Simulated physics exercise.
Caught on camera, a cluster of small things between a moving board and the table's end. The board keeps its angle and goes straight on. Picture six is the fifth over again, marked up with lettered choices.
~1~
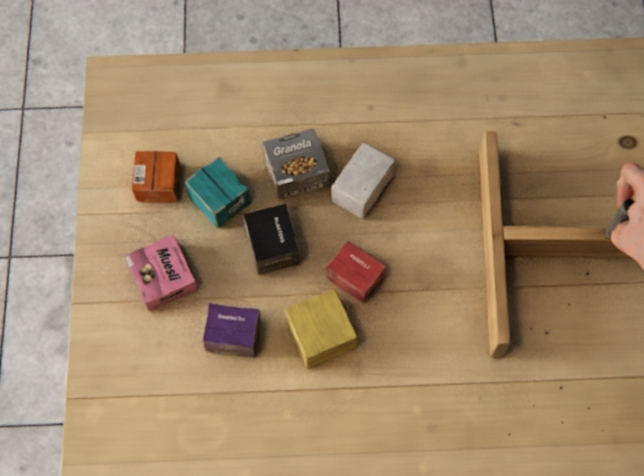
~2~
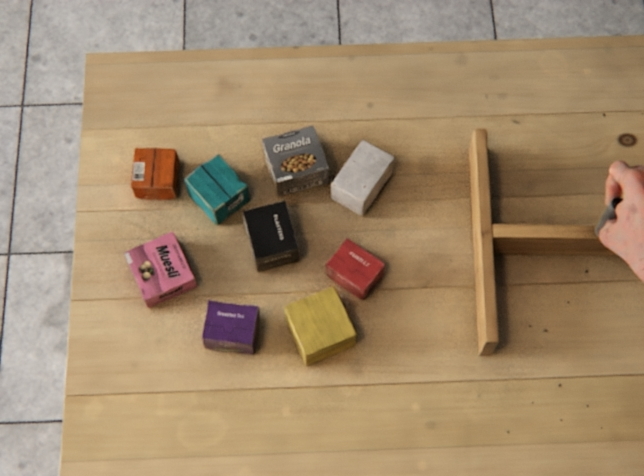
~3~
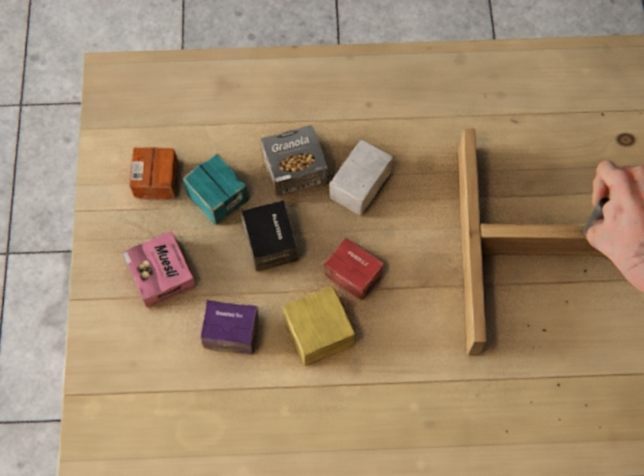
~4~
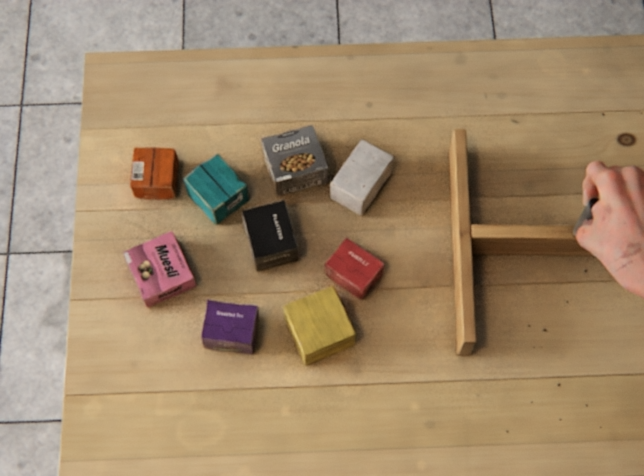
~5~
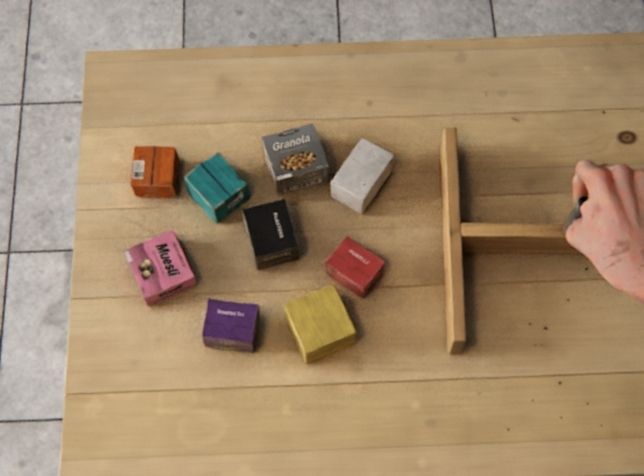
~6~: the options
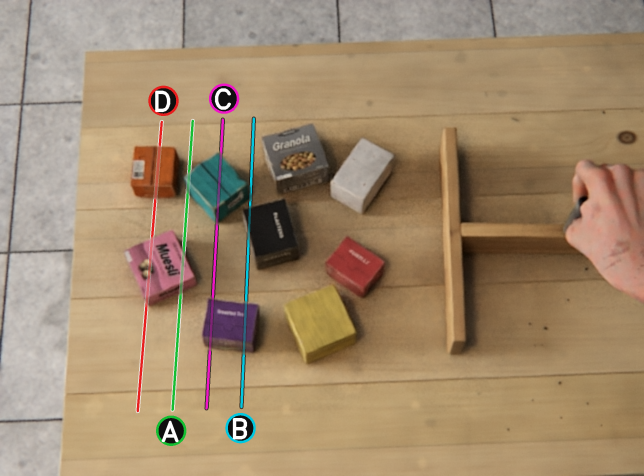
We see a hand slide a T-shaped wooden board steadily leftward across a wooden table, narrowing the gap to a cluster of small colourful boxes, including pink, black, turquoise and yellow ones, which stay essentially still.
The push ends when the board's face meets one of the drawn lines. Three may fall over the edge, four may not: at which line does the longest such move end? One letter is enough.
It can go as far as D.
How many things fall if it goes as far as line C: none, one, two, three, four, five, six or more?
The count is none.
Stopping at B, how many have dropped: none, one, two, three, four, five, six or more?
The count is none.
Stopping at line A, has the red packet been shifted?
Yes.
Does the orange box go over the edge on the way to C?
By then, no.
On the copy, A at (183, 257); B at (248, 255); C at (215, 256); D at (150, 258).
On D. First, board (344, 233); grey packet (272, 154); yellow block (302, 323).
Then, board (235, 237); orange box (123, 163); pink packet (142, 274).
Finally, board (149, 240); purple box over the edge; pink packet over the edge; two fallen.
By contrast, A is within the limit but short; B is within the limit but short; C is within the limit but short.
